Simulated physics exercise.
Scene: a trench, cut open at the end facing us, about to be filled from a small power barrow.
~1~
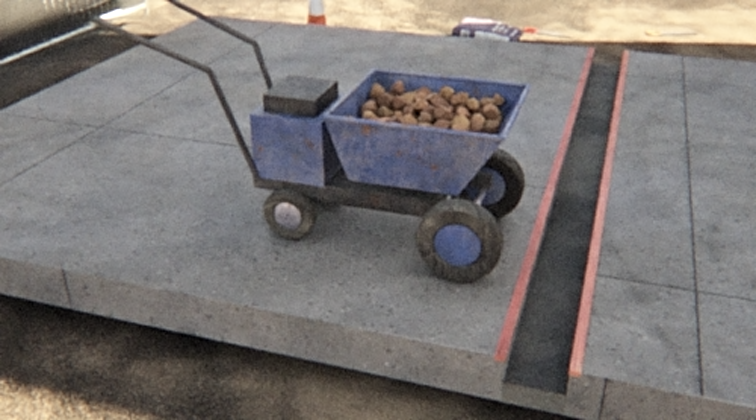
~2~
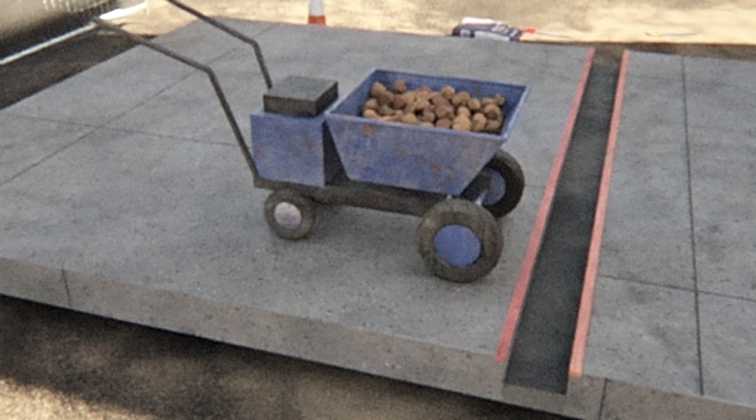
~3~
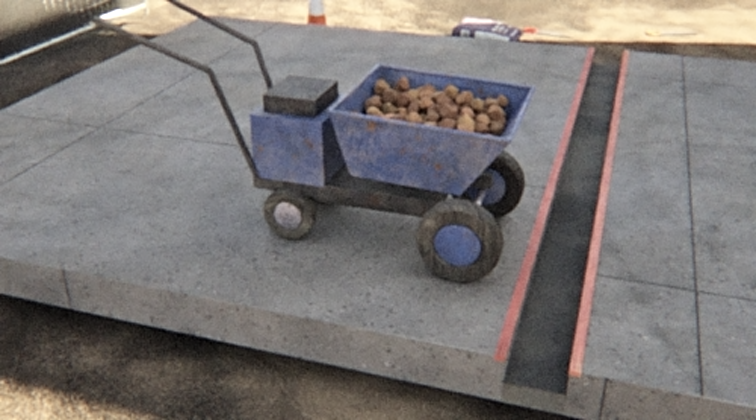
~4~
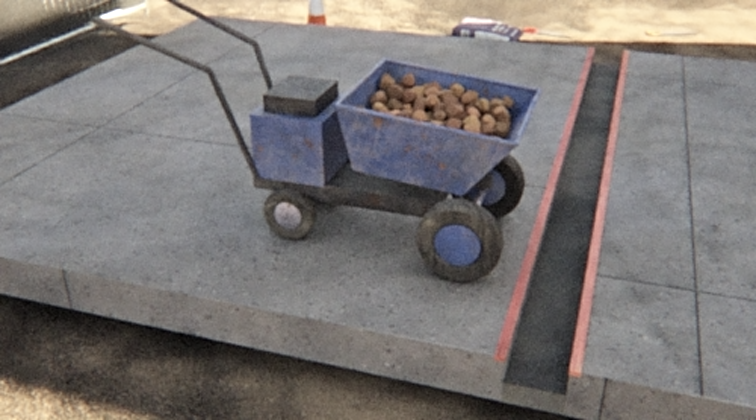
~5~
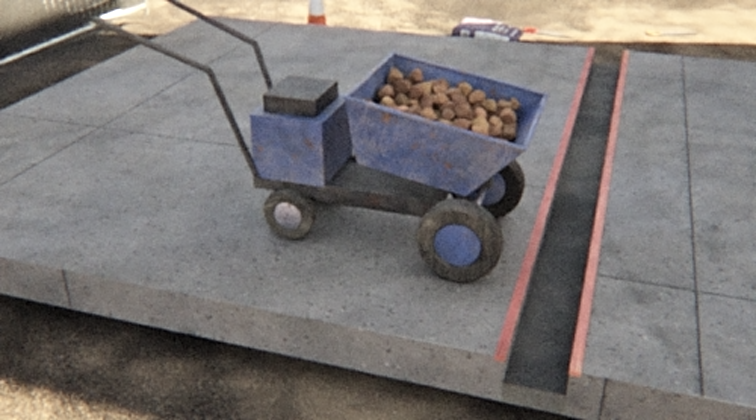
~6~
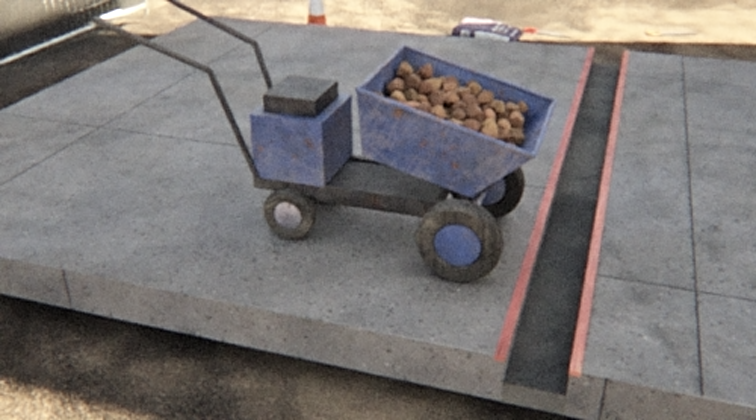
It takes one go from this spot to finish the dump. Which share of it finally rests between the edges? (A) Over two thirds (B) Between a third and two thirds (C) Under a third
Option C: Under a third.
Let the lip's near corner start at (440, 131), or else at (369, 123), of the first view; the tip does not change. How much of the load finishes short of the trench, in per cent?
About 0 percent the first time, about 40 percent the second.
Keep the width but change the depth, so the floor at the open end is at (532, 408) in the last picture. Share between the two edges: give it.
That would give roughly 0 percent.
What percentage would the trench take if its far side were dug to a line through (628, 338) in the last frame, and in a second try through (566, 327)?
50 % and 0 %, give or take.
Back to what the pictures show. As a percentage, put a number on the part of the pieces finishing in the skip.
40 per cent or so.
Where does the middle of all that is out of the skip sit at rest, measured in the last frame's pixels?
Once nothing moves, the middle sits near (641, 260).
Soon after the last picture, skip tipped steeply; all in the skip.
A little later, skip tipped right over; most in the skip; a small part beyond it; a stray few falling.
Later still, skip tipped right over; about half in the skip; a stray few in or heaped over the trench; about half beyond it; a stray few falling.
At rest, skip tipped right over; about a third in the skip; a stray few in or heaped over the trench; about half beyond it.
